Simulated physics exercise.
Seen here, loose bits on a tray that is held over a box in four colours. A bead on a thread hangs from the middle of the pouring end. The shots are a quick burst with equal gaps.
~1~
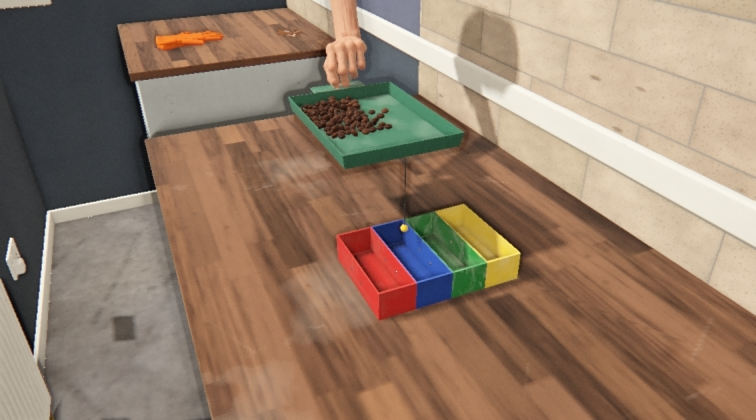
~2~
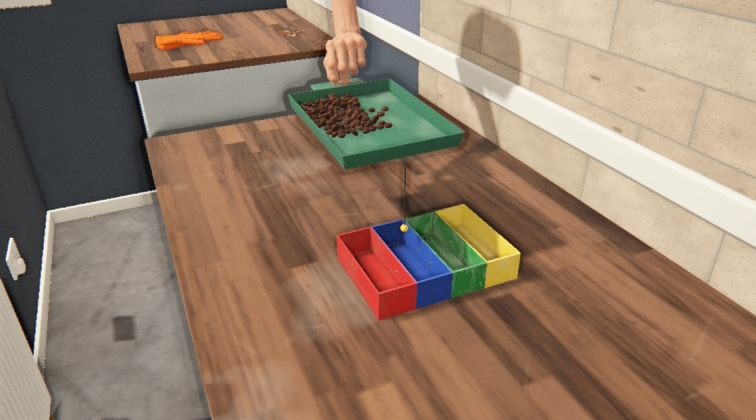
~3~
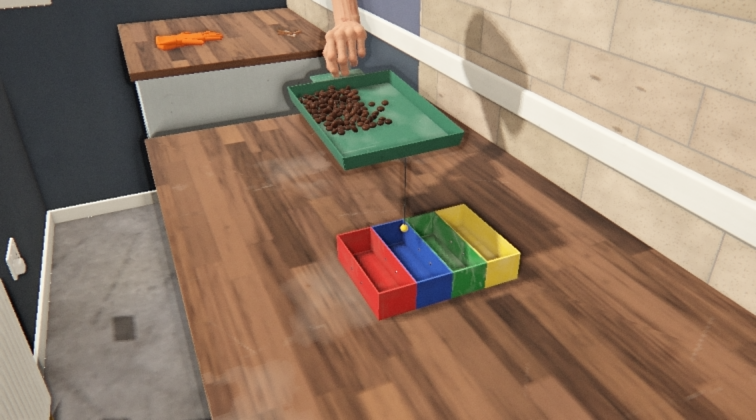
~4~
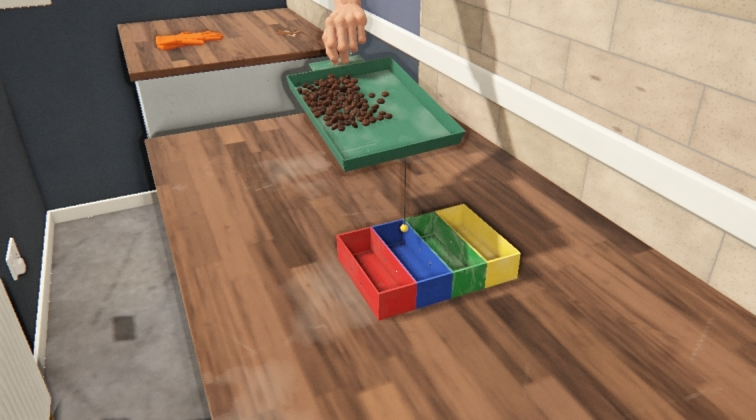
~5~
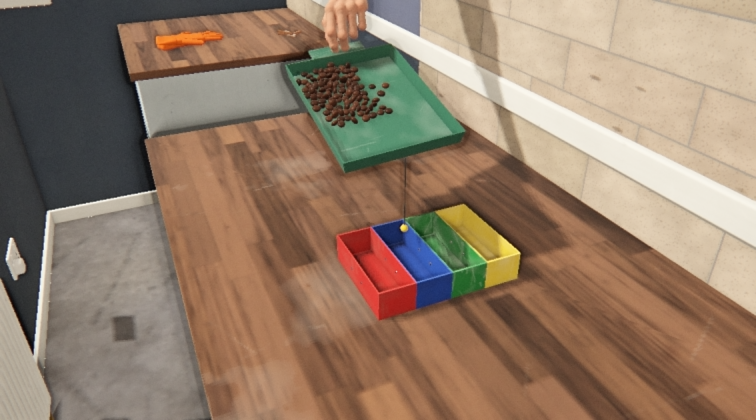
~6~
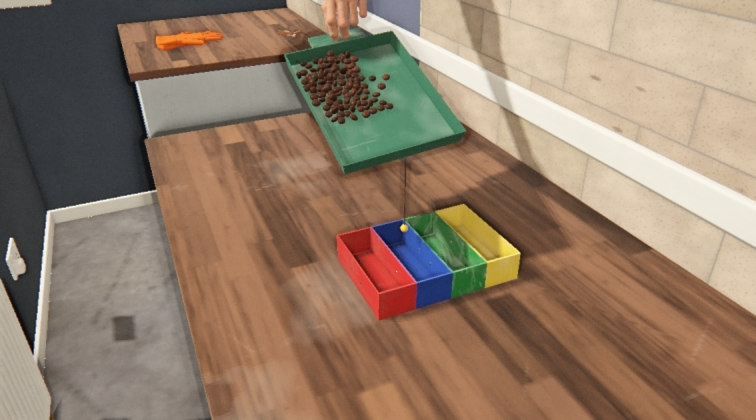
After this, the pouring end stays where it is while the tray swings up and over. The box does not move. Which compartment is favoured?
It favours the red compartment.
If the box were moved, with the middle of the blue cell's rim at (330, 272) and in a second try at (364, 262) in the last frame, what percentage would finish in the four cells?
Roughly 90 per cent, and 90 per cent.
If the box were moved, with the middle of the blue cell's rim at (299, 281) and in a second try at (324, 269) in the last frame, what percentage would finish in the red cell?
Roughly 0 per cent, and 0 per cent.
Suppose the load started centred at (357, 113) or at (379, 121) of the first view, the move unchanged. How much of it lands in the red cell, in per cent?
Near 50 % and 50 %.
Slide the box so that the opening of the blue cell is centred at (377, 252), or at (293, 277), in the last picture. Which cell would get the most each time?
In turn: The blue one; the yellow cell.
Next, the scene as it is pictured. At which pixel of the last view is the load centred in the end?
At about (379, 291).
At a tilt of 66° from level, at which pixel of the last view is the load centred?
Roughly at (368, 155).
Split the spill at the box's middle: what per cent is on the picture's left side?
Close to 80 per cent.
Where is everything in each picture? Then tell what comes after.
Corners of the pouring end at (344, 154) and (460, 132), level; middle of the load at (336, 115), flat chocolate drops; bead on its thread at (405, 228); red cell at (397, 299); blue cell at (434, 288); green cell at (469, 278); yellow cell at (502, 268), in the first frame.
Corners of the pouring end at (345, 155) and (460, 132), level; middle of the load at (336, 113), in the second frame.
Corners of the pouring end at (345, 156) and (461, 131), tipped barely, lowest at the left corner; middle of the load at (336, 108), in the third frame.
Corners of the pouring end at (345, 158) and (461, 130), tipped a little, lowest at the left corner; middle of the load at (336, 100), in the fourth frame.
Corners of the pouring end at (345, 161) and (462, 130), tipped clearly, lowest at the left corner; middle of the load at (335, 91), in the fifth frame.
Corners of the pouring end at (345, 163) and (462, 130), tipped clearly, lowest at the left corner; middle of the load at (335, 84); red cell at (397, 299); blue cell at (434, 288); green cell at (469, 278); yellow cell at (502, 268), in the sixth frame.
Soon after the last picture, tray tipped steeply; most on the tray; a small part falling or outside the box.
A little later, tray tipped past a quarter turn; about a third on the tray; about a quarter in the red cell; a small part in the blue cell; a stray few in the green cell; about a third falling or outside the box.
Later still, tray tipped past a quarter turn; about half in the red cell; about a quarter in the blue cell; a stray few in the green cell; about a quarter falling or outside the box.
At rest, tray tipped past a quarter turn; about half in the red cell; about a quarter in the blue cell; a stray few in the green cell; none in the yellow cell; about a quarter outside the box.
